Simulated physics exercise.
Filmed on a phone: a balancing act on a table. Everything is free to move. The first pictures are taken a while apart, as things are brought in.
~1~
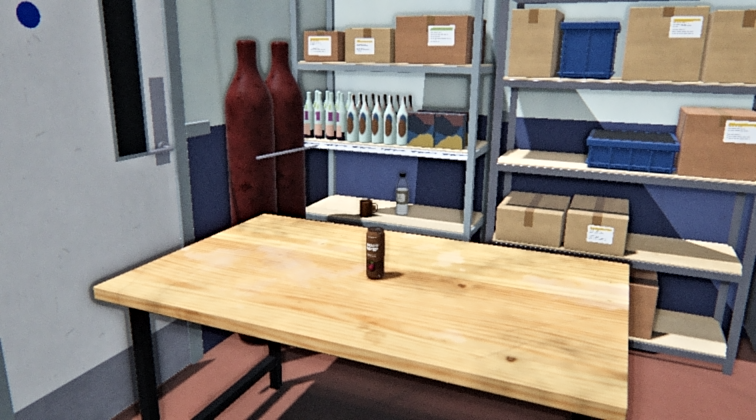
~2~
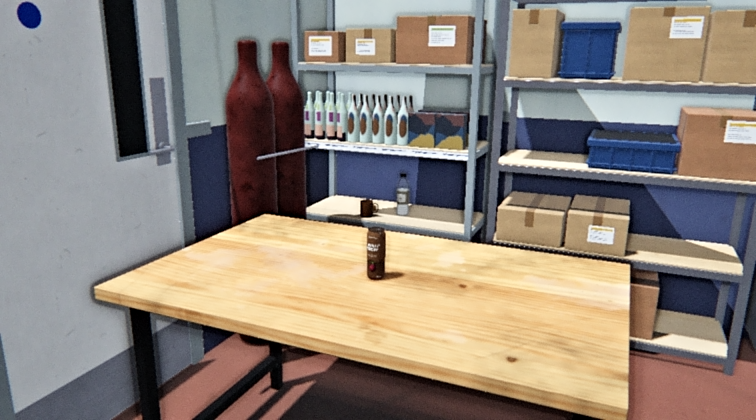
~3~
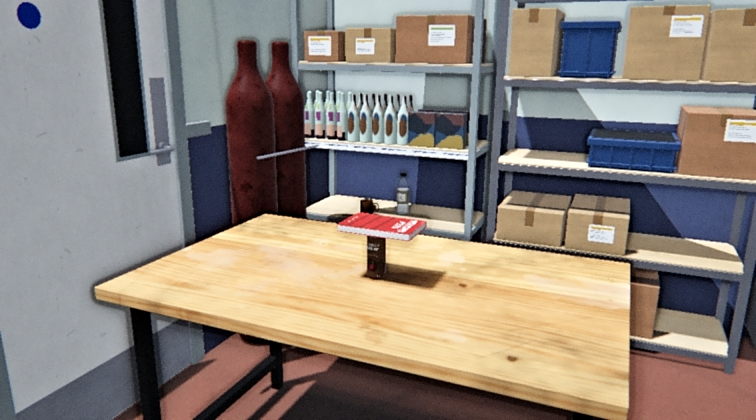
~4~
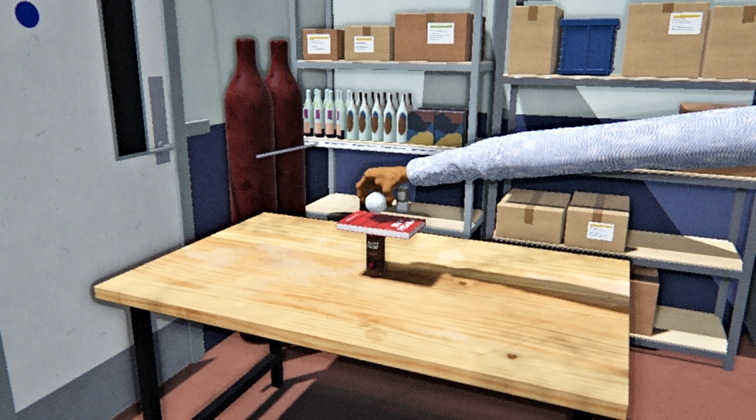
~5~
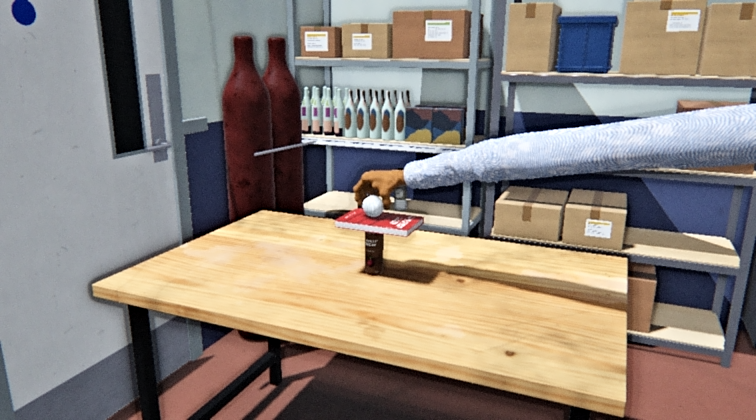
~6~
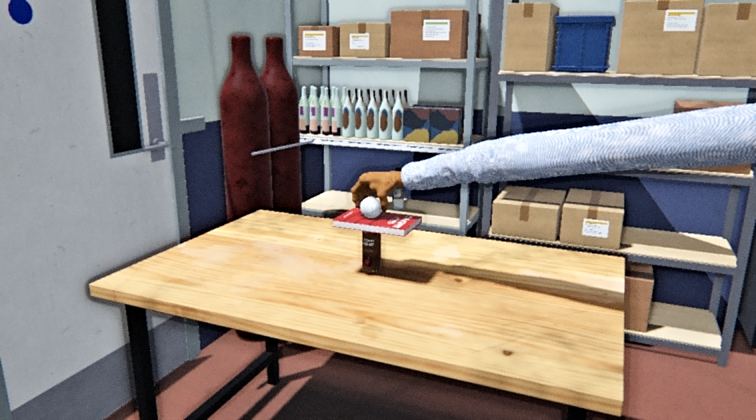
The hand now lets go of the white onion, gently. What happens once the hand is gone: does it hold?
In the end the stack keeps its balance.
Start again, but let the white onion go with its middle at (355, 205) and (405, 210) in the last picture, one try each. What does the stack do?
In the first case it stays up; in the second case it comes apart.
Then, 0.30 s after the last picture, nothing has stirred.
Then, 0.70 s after the last picture, white onion resting near (371, 208).
At rest, all 3 in place. Seen from the same camera at the end, white onion near (371, 208). The stack holds.
